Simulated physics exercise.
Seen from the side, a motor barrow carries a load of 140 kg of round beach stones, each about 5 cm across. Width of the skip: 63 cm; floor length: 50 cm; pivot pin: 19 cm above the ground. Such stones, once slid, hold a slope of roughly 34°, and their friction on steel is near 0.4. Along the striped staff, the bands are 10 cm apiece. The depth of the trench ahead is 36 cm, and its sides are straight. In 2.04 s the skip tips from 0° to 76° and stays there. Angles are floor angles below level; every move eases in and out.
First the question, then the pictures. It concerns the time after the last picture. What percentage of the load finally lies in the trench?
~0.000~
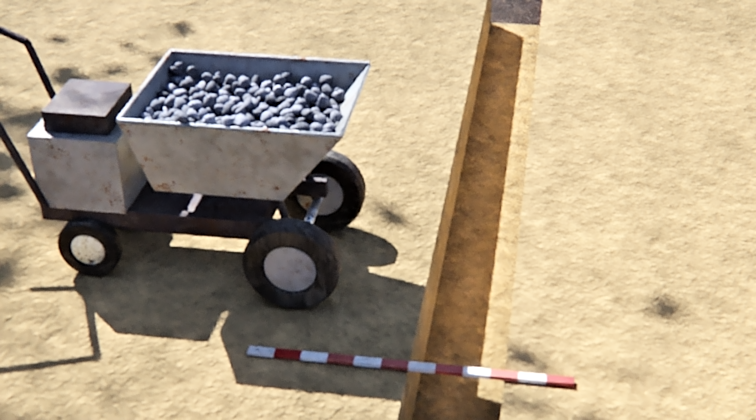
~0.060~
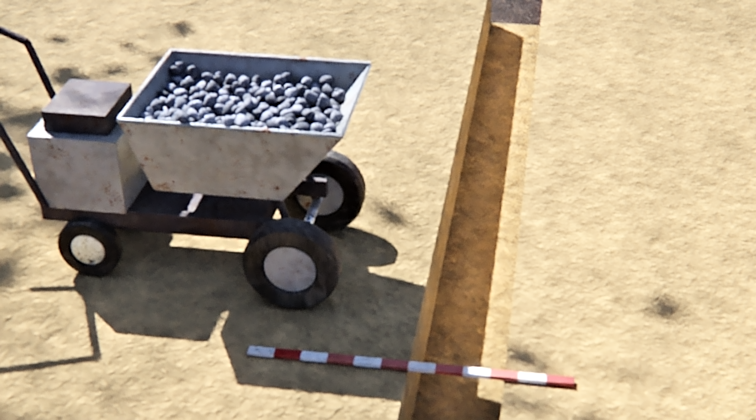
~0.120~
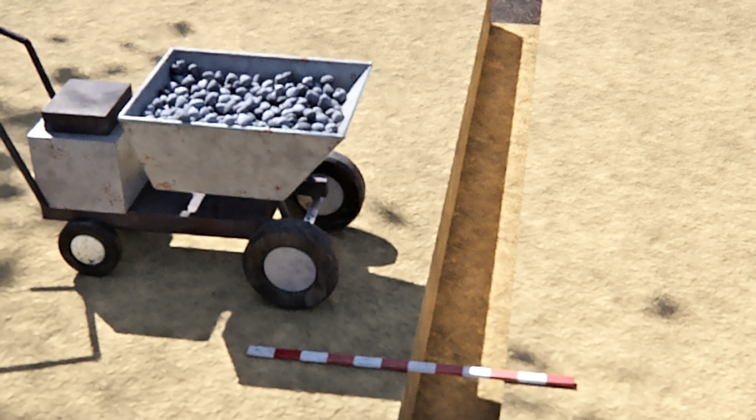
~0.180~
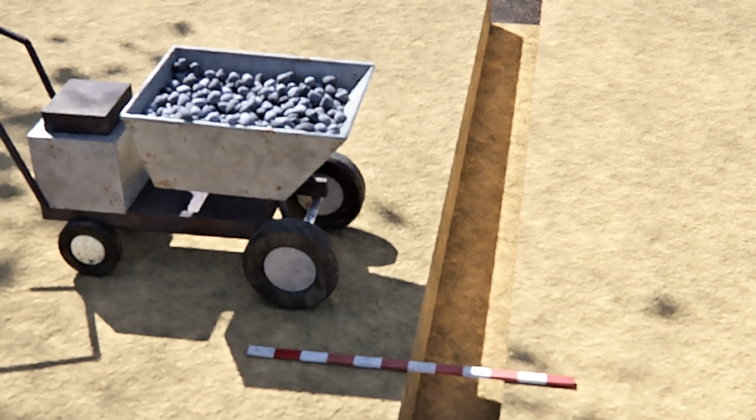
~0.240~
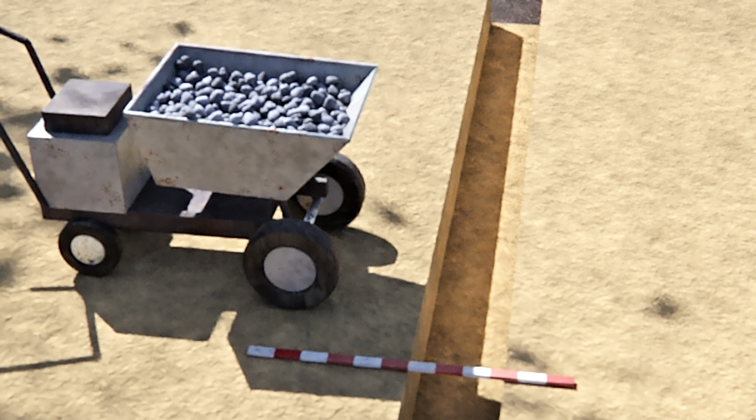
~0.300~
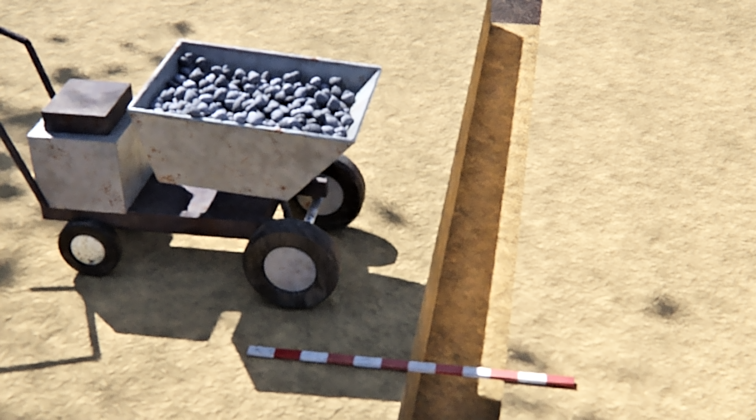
About 73 per cent.
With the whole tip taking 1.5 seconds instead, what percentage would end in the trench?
Near 70 per cent.
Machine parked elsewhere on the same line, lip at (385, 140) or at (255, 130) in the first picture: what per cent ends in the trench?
First spot about 35, second spot about 80 per cent.
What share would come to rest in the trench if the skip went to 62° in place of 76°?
It would be close to 70 percent.
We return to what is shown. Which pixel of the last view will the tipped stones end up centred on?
The stones end up centred near (488, 329).
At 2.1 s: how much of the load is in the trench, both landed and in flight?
By that moment, roughly 50 per cent of the load.
After 1.5 s the floor is at 64°; 96 % in the skip, 4 % in the trench; the foremost stones are at (495, 315).
After 2.1 s the floor is at 76°; 28 % in the skip, 49 % in the trench, 23 % past the trench; the foremost stones are at (678, 291).
After 2.5 s the floor is at 76°; 6 % in the skip, 67 % in the trench, 27 % past the trench; the foremost stones are at (747, 293).
After 4.4 s the floor is at 76°; 0 % in the skip, 73 % in the trench, 27 % past the trench; the foremost stones are past the picture's edge.
